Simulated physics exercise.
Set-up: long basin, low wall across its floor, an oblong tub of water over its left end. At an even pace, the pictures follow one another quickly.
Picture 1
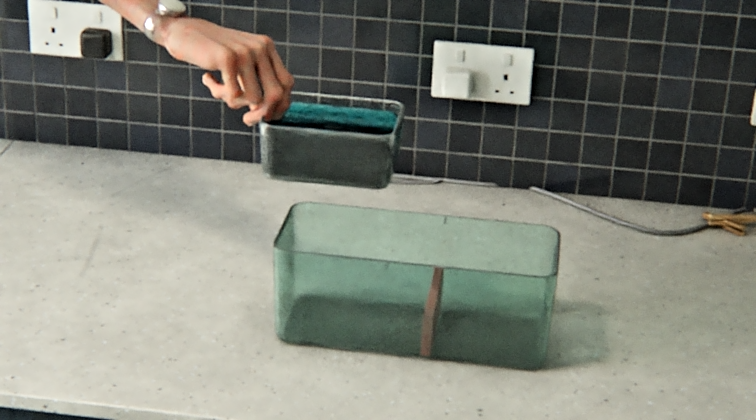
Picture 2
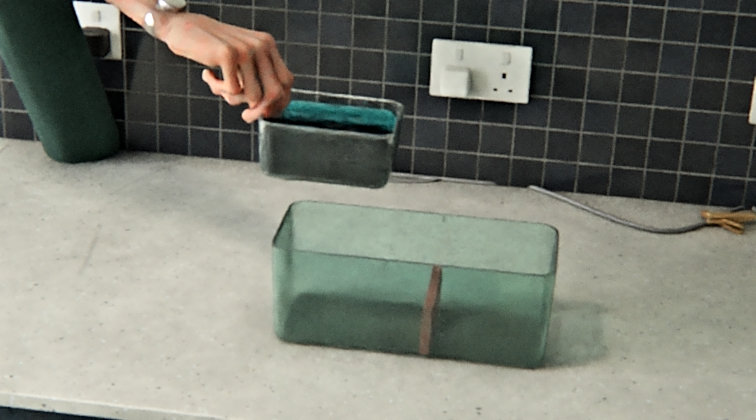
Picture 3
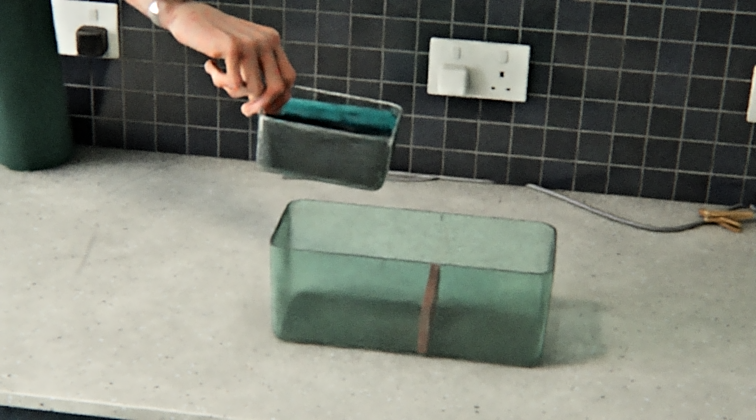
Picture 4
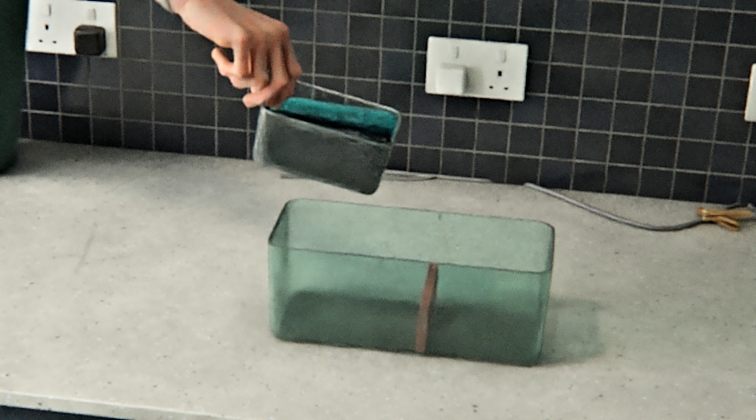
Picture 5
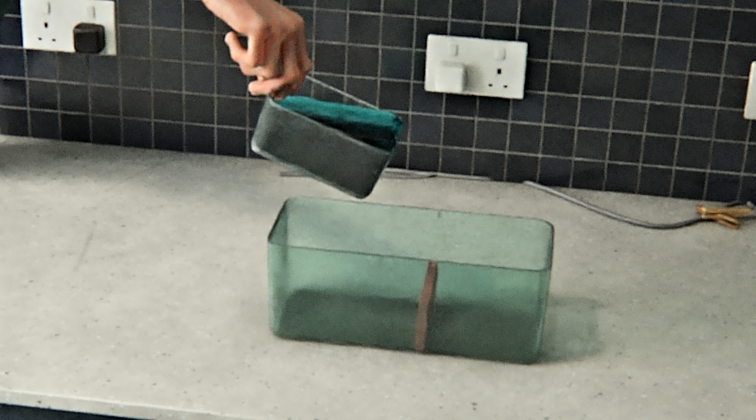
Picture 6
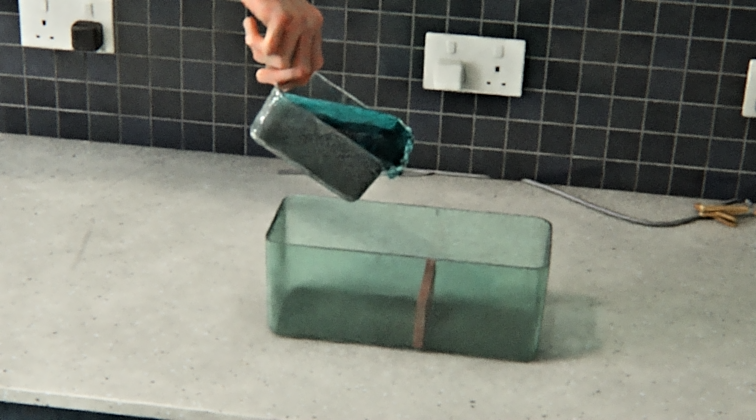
At first, a hand holds a small clear tub of teal water level above the left part of a long green basin with a low brown wall inside. The tub then tilts down to the right, gradually and then more steeply, until water begins slipping over its right rim.
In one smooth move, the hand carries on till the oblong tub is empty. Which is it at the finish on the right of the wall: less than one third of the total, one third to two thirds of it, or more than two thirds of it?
At the finish the right of the wall has one third to two thirds of the total.
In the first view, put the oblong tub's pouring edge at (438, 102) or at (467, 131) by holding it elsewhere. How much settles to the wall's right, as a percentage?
Estimate: 70 per cent, then 80 per cent.
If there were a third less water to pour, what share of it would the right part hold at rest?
Roughly 35 percent.
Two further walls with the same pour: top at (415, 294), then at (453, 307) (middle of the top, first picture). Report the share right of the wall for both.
Around 65 percent in try one and around 35 percent in try two.
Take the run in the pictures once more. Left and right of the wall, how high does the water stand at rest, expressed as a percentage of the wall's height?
Once it is still, the left part shows 30 per cent and the right part 50.
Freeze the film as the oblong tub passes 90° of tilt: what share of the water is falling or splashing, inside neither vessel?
Airborne share: Approx. 30 %.
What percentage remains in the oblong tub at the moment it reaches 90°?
I'd put it at some 15 in a hundred.
A moment on, the oblong tub is tipped on its side and 14 per cent is still to pour, 11 is left of the wall and 44 right of it.
Next, the oblong tub is tipped right over and 2 per cent is still to pour, 34 is left of the wall and 53 right of it.
Then the oblong tub is tipped right over and 0 per cent is still to pour, 39 is left of the wall and 53 right of it.
Later the oblong tub is tipped right over and 0 per cent is still to pour, 39 is left of the wall and 53 right of it.
Finally, 39 per cent lies left of the wall, 53 right of it and 8 outside.
